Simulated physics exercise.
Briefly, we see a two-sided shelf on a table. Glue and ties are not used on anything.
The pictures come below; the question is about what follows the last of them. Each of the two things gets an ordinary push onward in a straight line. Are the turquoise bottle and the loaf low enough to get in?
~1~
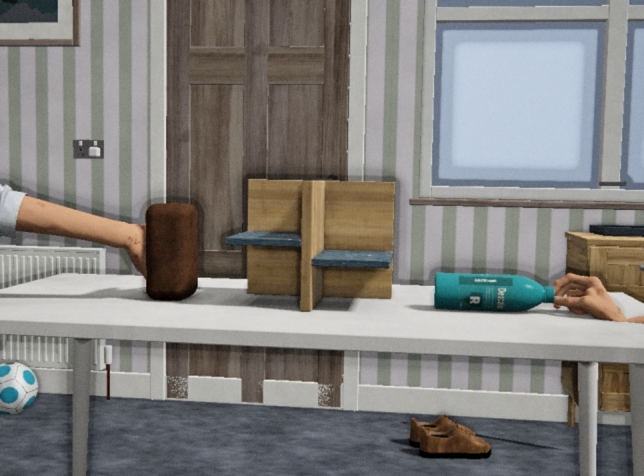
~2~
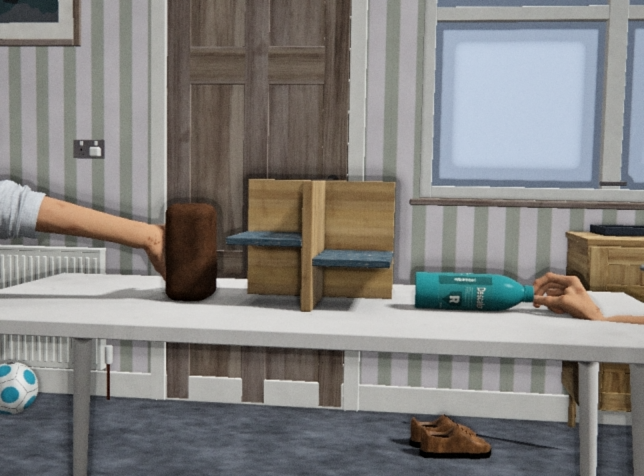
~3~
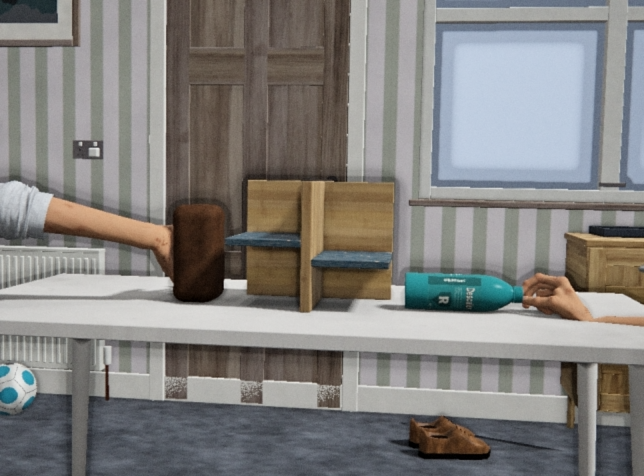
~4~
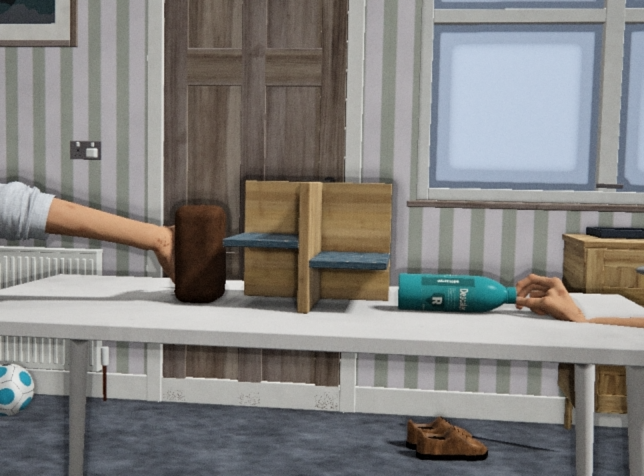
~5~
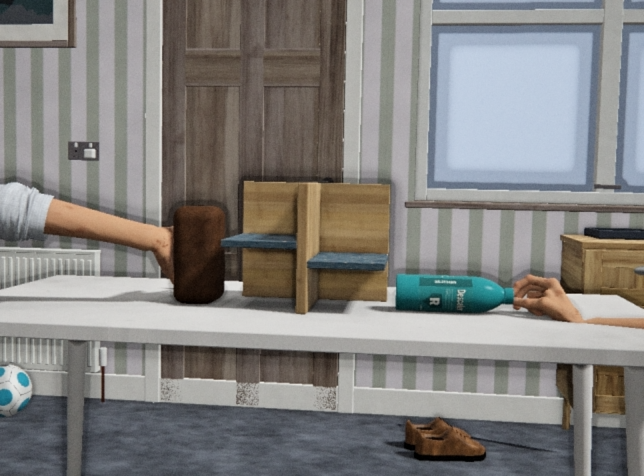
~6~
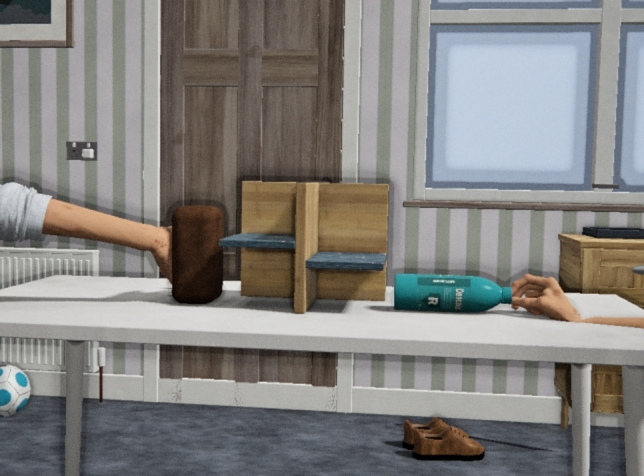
The turquoise bottle goes under, the loaf stops at the shelf.
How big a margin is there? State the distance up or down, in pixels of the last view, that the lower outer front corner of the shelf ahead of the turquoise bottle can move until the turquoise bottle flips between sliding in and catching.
Down, by around 8 pixels.
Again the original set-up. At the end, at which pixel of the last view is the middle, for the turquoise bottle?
(373, 291).
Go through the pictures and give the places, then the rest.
The first picture shows hands sliding the things forward; turquoise bottle (494, 293); loaf (172, 251); shelf (314, 242).
The second picture shows hands sliding the things forward; loaf (192, 251); shelf (314, 242).
The third picture shows hands sliding the things forward; turquoise bottle (463, 293); shelf (313, 243).
The fourth picture shows hands sliding the things forward; loaf (200, 253); shelf (311, 244).
The fifth picture shows hands sliding the things forward; turquoise bottle (454, 294); shelf (309, 245).
The sixth picture shows hands sliding the things forward; turquoise bottle (452, 294); loaf (198, 254); shelf (308, 245).
Then, 0.34 s on from there, turquoise bottle sliding up to the opening near (434, 293); loaf stopped at the opening near (208, 254).
Then, 0.66 s on from there, turquoise bottle part of the way in near (402, 292); loaf stopped at the opening near (208, 254).
In the end, the turquoise bottle slides in, near (373, 291); the loaf catches on the edge, near (208, 254).
